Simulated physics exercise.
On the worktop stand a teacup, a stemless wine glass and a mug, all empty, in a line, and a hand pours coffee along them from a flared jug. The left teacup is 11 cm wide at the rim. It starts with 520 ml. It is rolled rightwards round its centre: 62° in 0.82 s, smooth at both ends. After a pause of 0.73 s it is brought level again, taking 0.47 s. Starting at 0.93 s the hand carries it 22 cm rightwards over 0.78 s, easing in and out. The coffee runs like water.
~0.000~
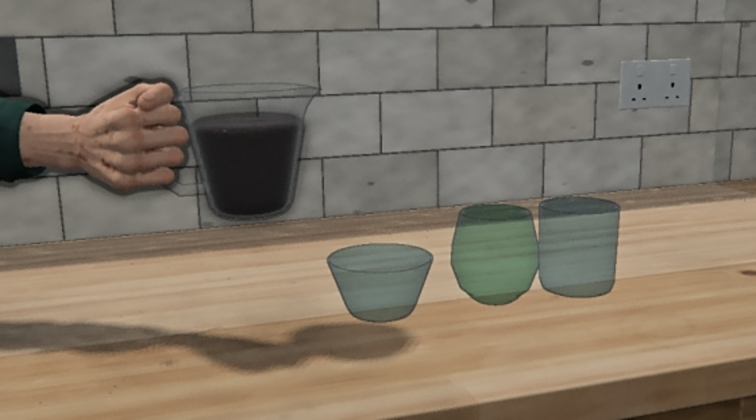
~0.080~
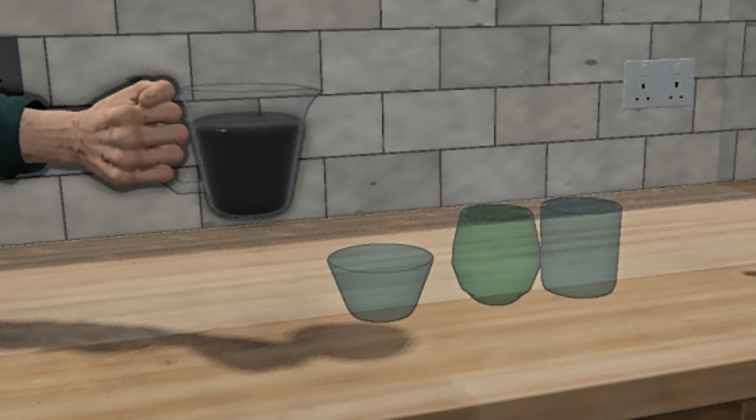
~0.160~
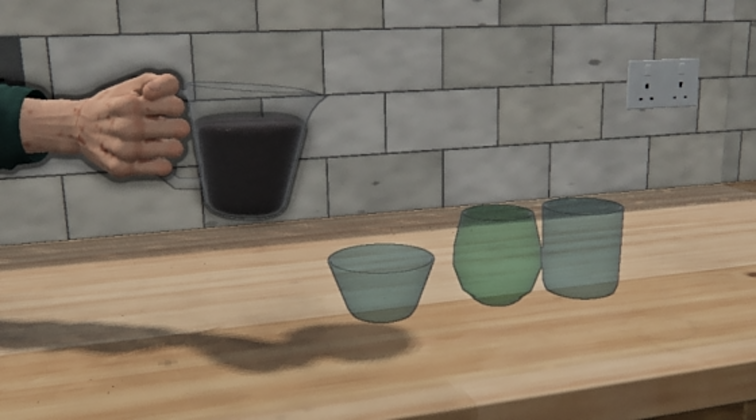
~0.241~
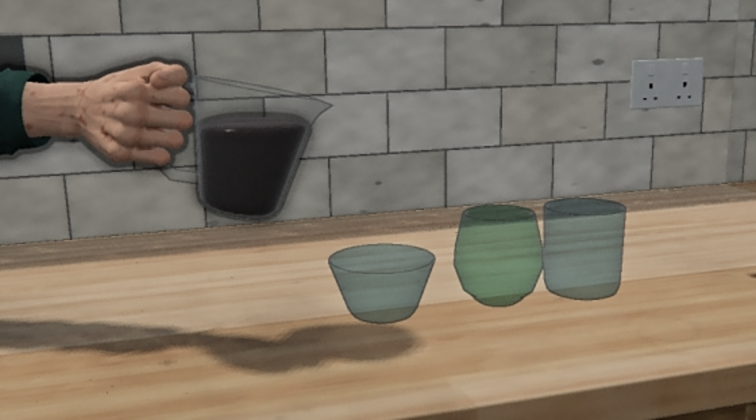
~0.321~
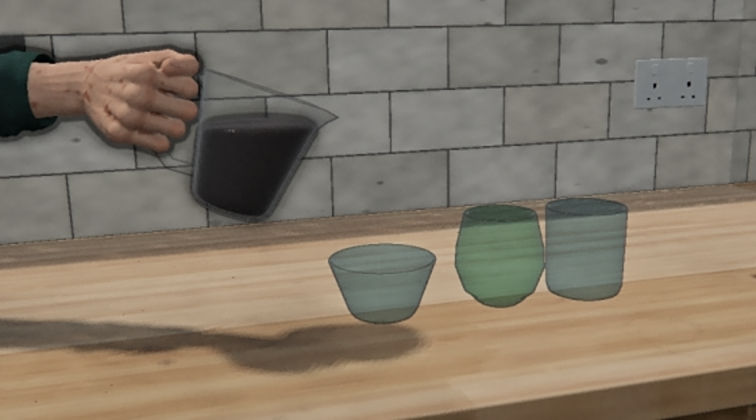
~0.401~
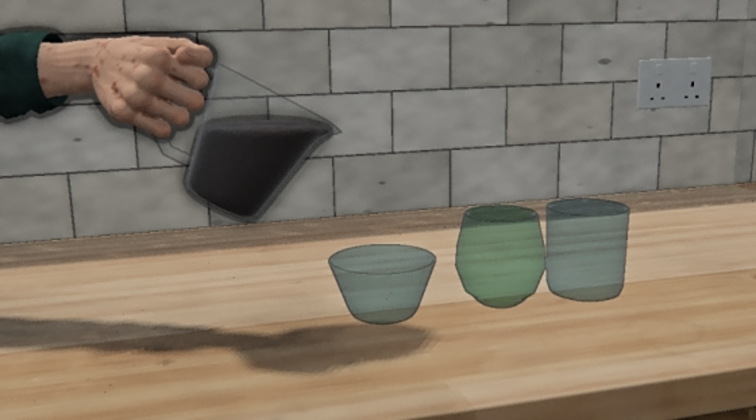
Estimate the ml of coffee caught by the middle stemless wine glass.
The middle stemless wine glass gets about 15 ml.
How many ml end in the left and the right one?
About 150 ml left, 80 ml right.
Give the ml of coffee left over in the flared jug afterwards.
Some 140 ml.
By 0.84 s the tilt is 62° and from the left they hold 75 ml, 0 ml, 0 ml, the flared jug 350 ml, and 0 ml is on the worktop.
By 1.17 s the tilt is 62° and from the left they hold 145 ml, 0 ml, 0 ml, the flared jug 260 ml, and 70 ml is on the worktop.
By 1.51 s the tilt is 62° and from the left they hold 155 ml, 15 ml, 0 ml, the flared jug 205 ml, and 110 ml is on the worktop.
By 1.88 s the tilt is 13° and from the left they hold 155 ml, 15 ml, 70 ml, the flared jug 145 ml, and 130 ml is on the worktop.
At rest from the left they hold 155 ml, 15 ml, 75 ml, the flared jug 145 ml, and 130 ml is on the worktop.
